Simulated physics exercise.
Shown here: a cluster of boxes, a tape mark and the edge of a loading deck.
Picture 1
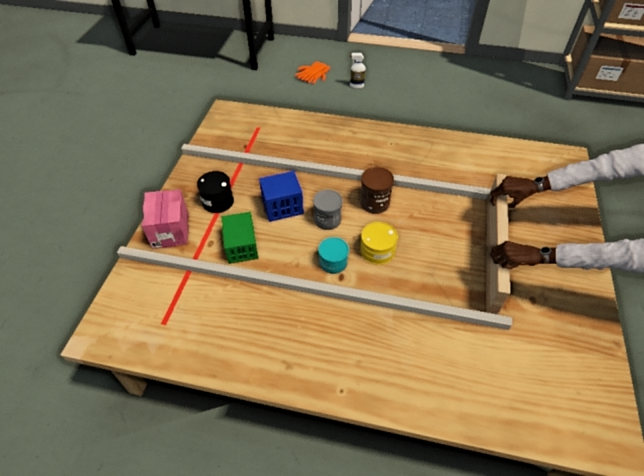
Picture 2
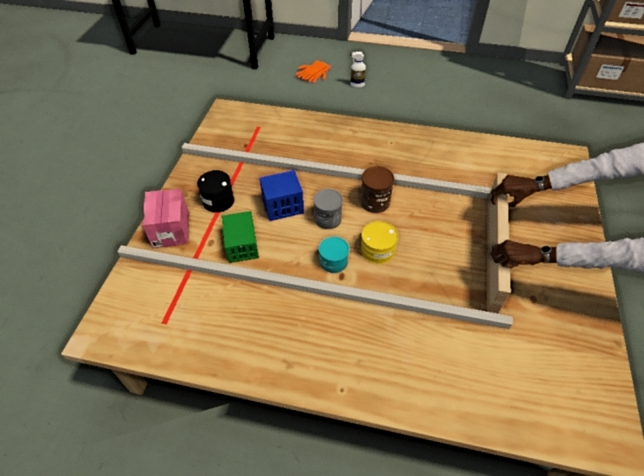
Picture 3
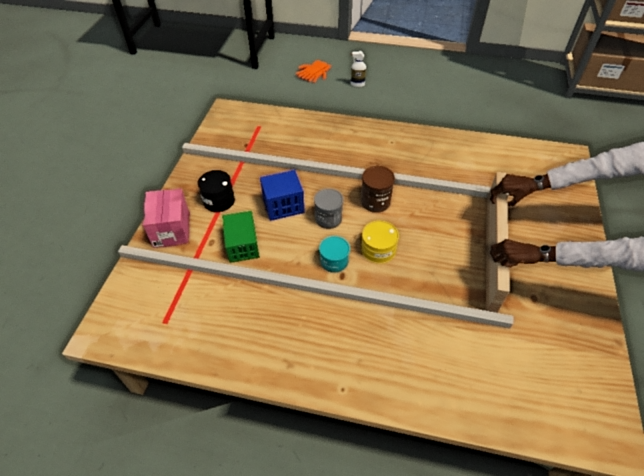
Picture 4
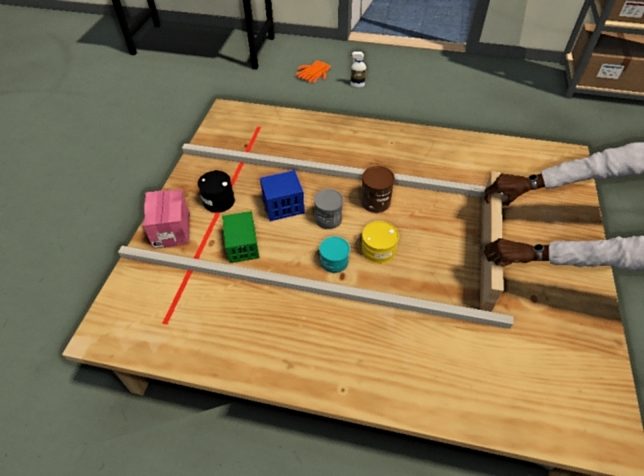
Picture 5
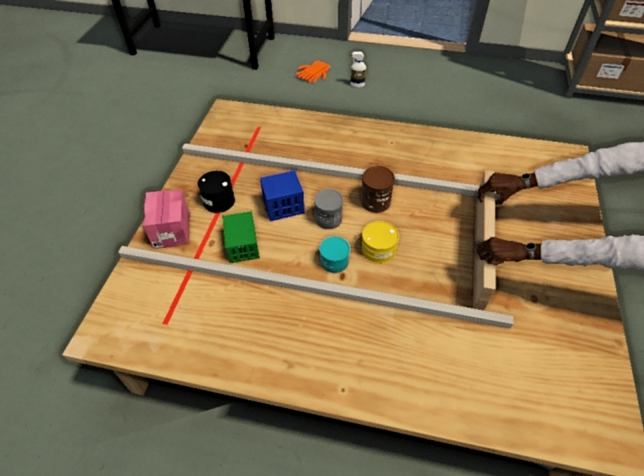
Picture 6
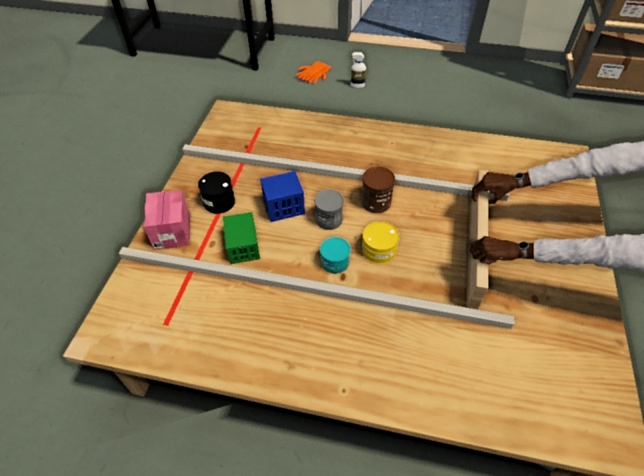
Wooden plank sliding slightly left between two rails, pushed by two hands, while colourful boxes and tubs sit still near red tape.
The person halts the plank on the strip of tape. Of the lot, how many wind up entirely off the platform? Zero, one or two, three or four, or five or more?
Entirely off: One or two.
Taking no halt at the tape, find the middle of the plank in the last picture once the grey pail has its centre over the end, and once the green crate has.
First near (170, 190), second near (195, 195).
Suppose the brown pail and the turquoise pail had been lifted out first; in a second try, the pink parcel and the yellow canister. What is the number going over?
0 for the first case, 1 for the second.
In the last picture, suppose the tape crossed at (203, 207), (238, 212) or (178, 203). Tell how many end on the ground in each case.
Try 1: 2; try 2: 0; try 3: 4.
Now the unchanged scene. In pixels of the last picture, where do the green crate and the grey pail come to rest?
(160, 227), and the other (208, 191).
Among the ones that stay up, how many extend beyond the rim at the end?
Tally: 0.
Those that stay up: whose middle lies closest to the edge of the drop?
Nearest at the end: The blue crate.
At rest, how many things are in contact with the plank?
It's 4 of them.
Soon after, none off yet; pink parcel at rest near (168, 220); black canister at rest near (217, 193); green crate at rest near (241, 238).
After that, none off yet; pink parcel at rest near (168, 220); black canister displaced about its own width near (191, 189); green crate displaced about its own width near (208, 233).
In the end, the number that fall off is one or two; gone, black canister and pink parcel.
